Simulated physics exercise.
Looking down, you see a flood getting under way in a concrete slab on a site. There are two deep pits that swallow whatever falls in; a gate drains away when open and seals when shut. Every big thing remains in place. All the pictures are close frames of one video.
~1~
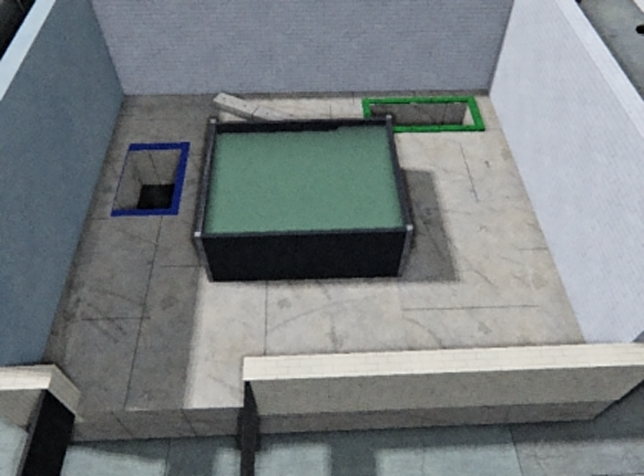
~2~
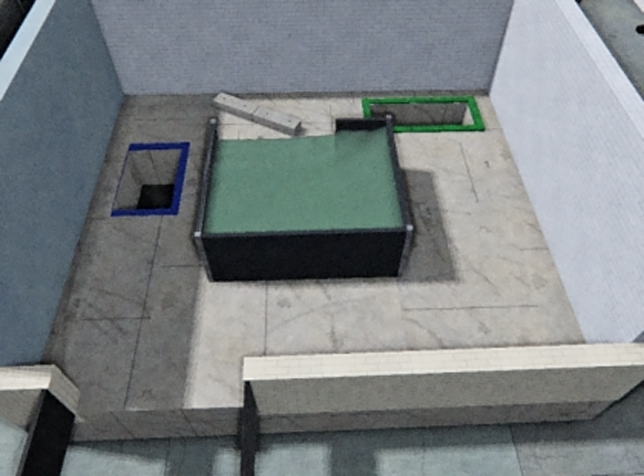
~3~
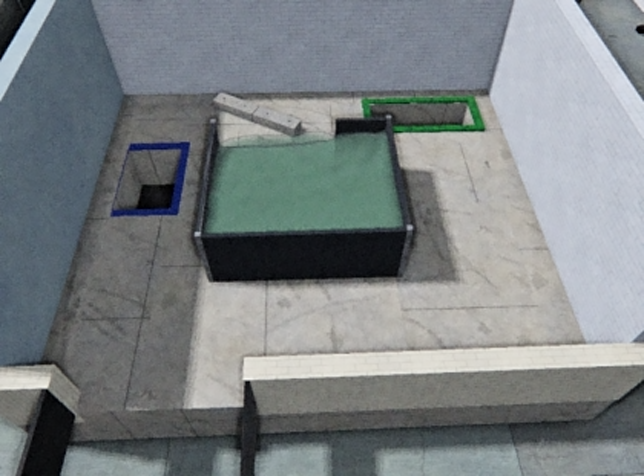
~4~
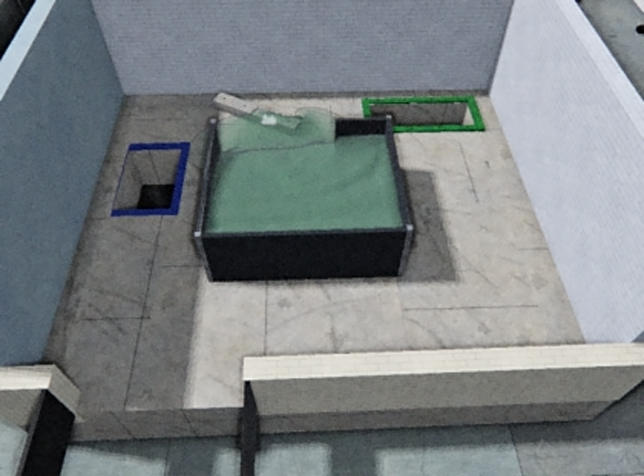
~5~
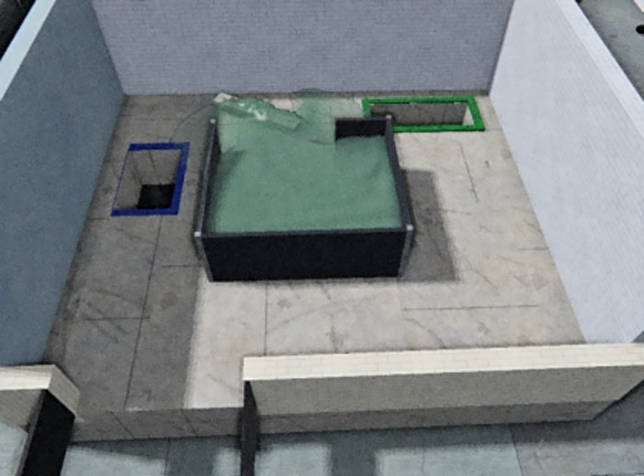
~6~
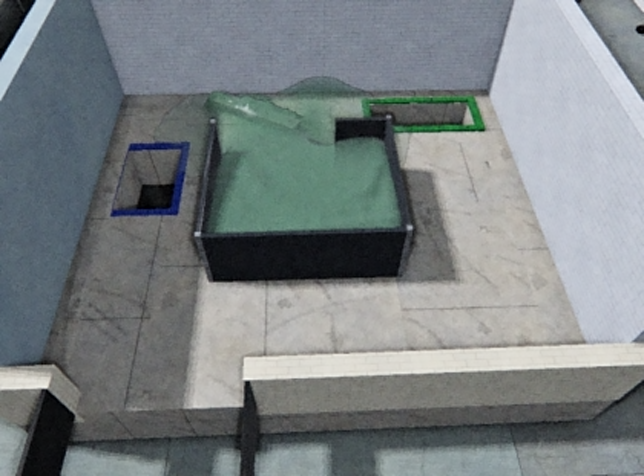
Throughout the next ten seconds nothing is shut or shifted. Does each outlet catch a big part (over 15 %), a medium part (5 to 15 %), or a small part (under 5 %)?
Parts caught - gate: A small part; green pit: A big part; blue pit: A big part.
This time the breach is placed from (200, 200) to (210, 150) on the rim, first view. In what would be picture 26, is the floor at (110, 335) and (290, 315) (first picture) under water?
Respectively: Swamped and swamped.
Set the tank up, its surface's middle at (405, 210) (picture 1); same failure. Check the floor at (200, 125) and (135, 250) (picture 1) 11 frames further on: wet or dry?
Result, in sequence: Waterlogged; unreached.
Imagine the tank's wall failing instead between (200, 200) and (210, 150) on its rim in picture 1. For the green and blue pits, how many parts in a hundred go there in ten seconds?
Estimates in per cent: Green 0, blue 45.
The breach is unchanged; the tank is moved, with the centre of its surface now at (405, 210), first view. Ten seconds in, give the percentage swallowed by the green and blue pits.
Green about 40 %, blue about 25 %.
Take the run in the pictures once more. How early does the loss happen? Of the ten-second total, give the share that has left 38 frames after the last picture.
Around 80 per cent.
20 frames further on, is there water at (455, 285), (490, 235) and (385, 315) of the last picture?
One by one: Left dry / waterlogged / left dry.
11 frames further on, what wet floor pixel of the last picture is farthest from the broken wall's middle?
Somewhere near (481, 95).
A moment on, water covers 25 % of the floor; the gate 0 %, the green pit 1 %, the blue pit 0 %.
Next, water covers 30 % of the floor; the gate 0 %, the green pit 6 %, the blue pit 2 %.
Then, water covers 55 % of the floor; the gate 0 %, the green pit 14 %, the blue pit 11 %.
Later, water covers 65 % of the floor; the gate 2 %, the green pit 21 %, the blue pit 26 %.
In the end, water covers 75 % of the floor; the gate 3 %, the green pit 25 %, the blue pit 34 %.
